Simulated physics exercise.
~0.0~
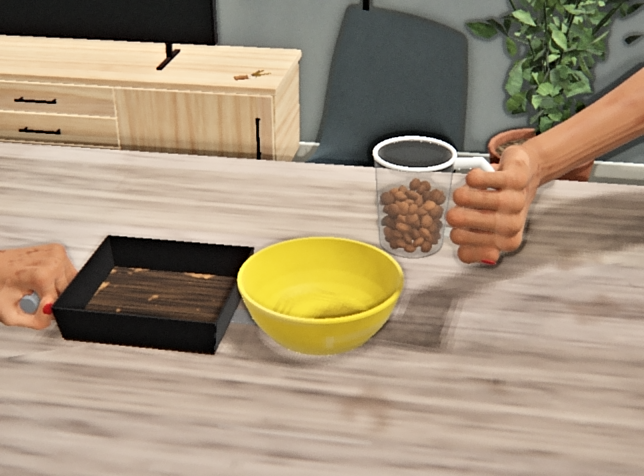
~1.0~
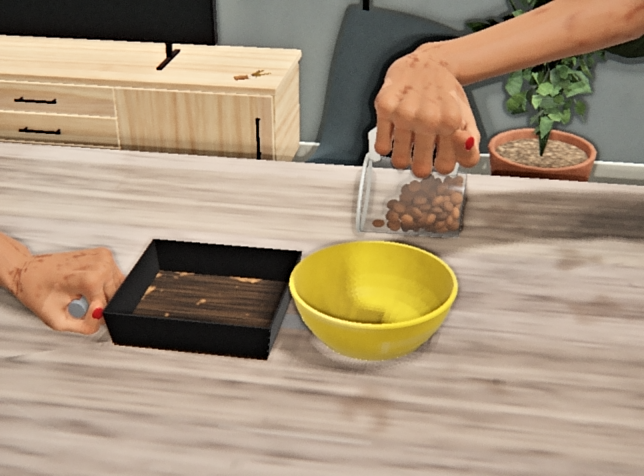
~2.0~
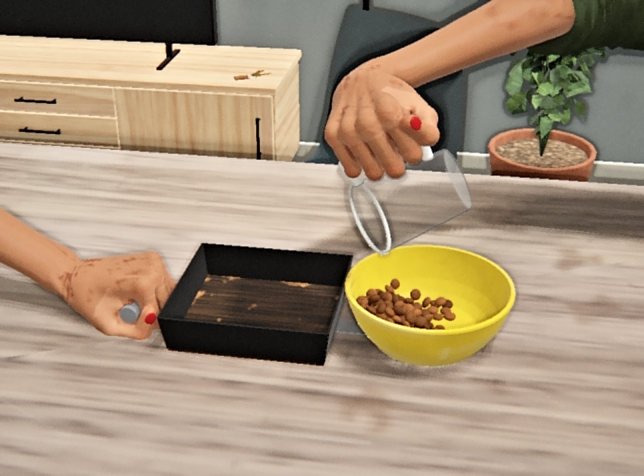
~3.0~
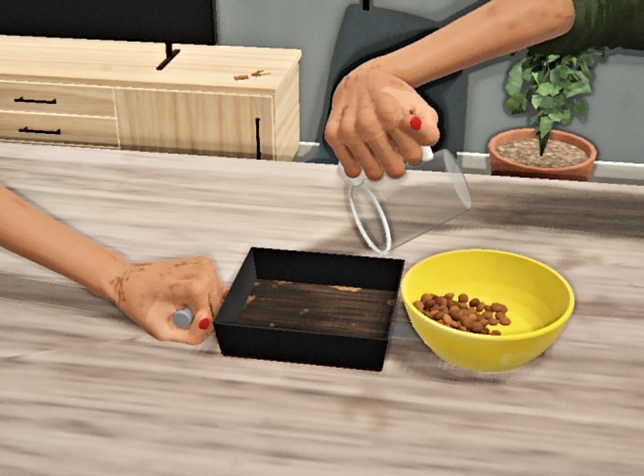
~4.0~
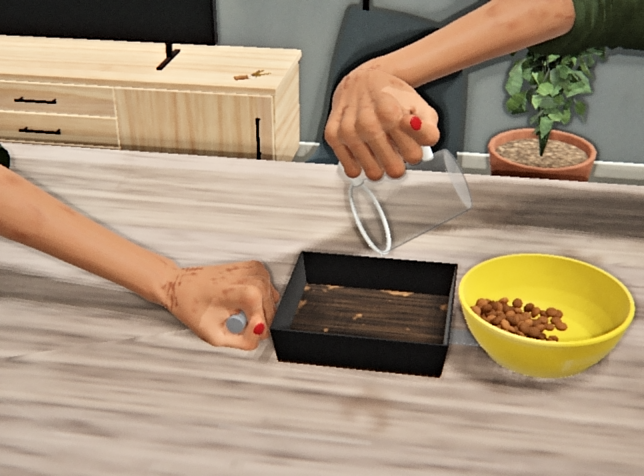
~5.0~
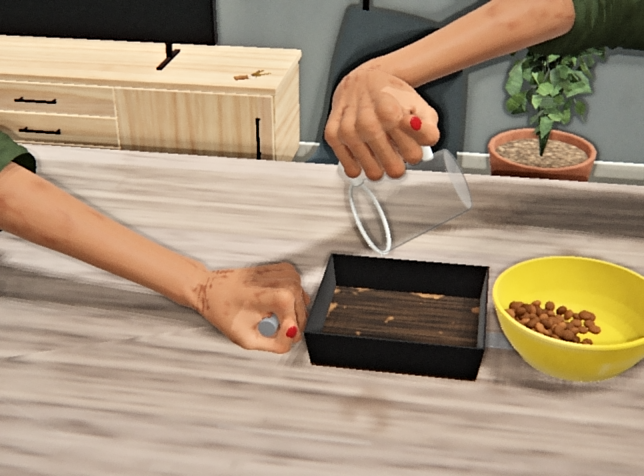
A hand pours kibble into a yellow bowl as another pushes both dishes right.
